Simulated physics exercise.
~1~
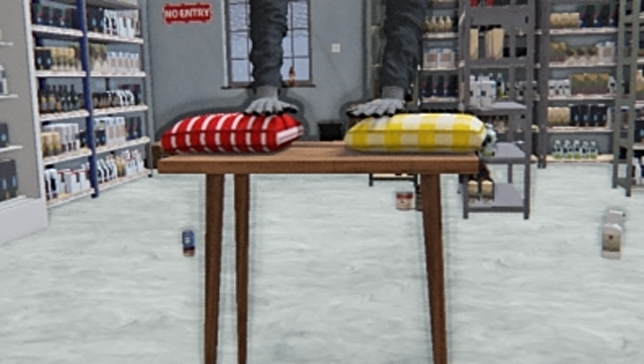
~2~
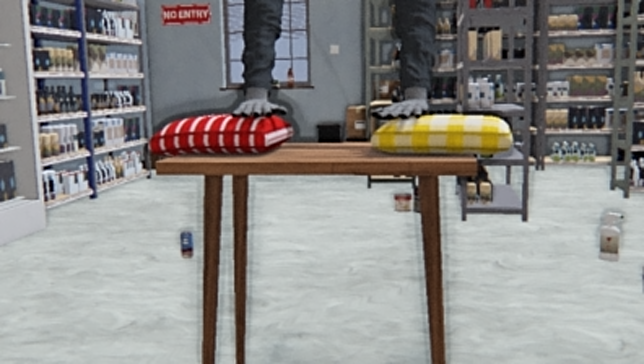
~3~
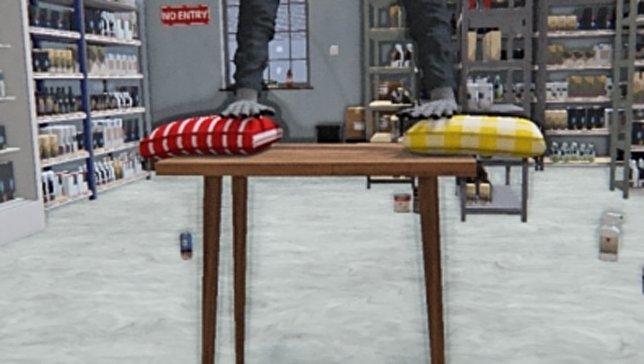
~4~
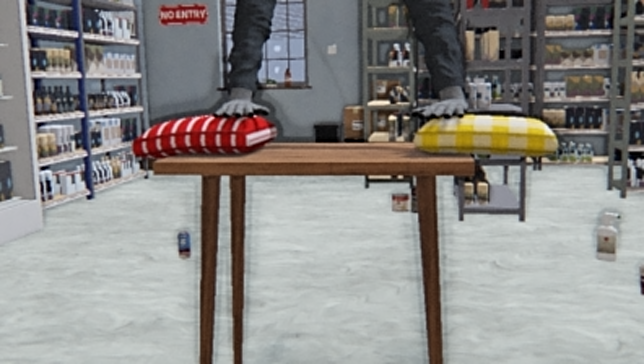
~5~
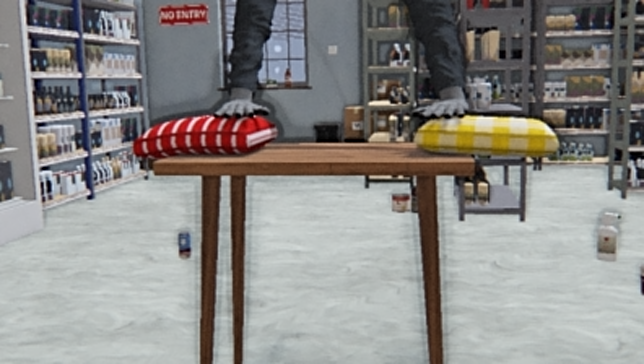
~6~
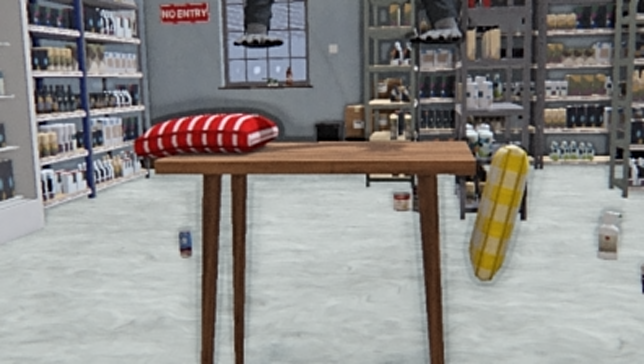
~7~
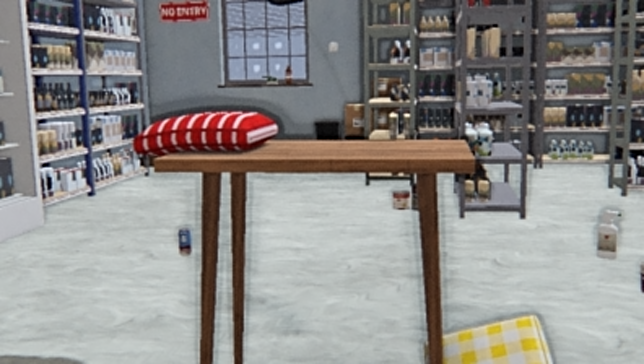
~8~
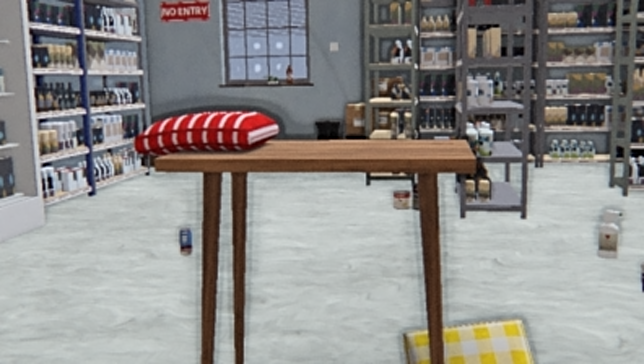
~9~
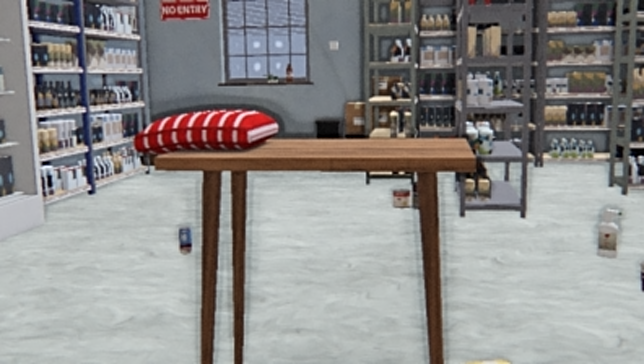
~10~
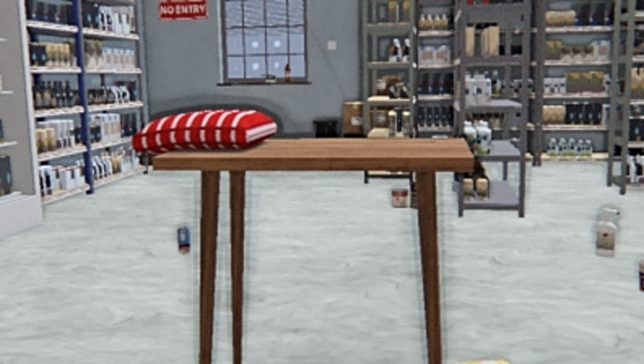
The video shows two hands pushing a red striped cushion left and a yellow checked cushion right along a wooden bench, then letting go and lifting away. The yellow cushion tips off the right end and drops to the floor, while the red one stays on the bench.
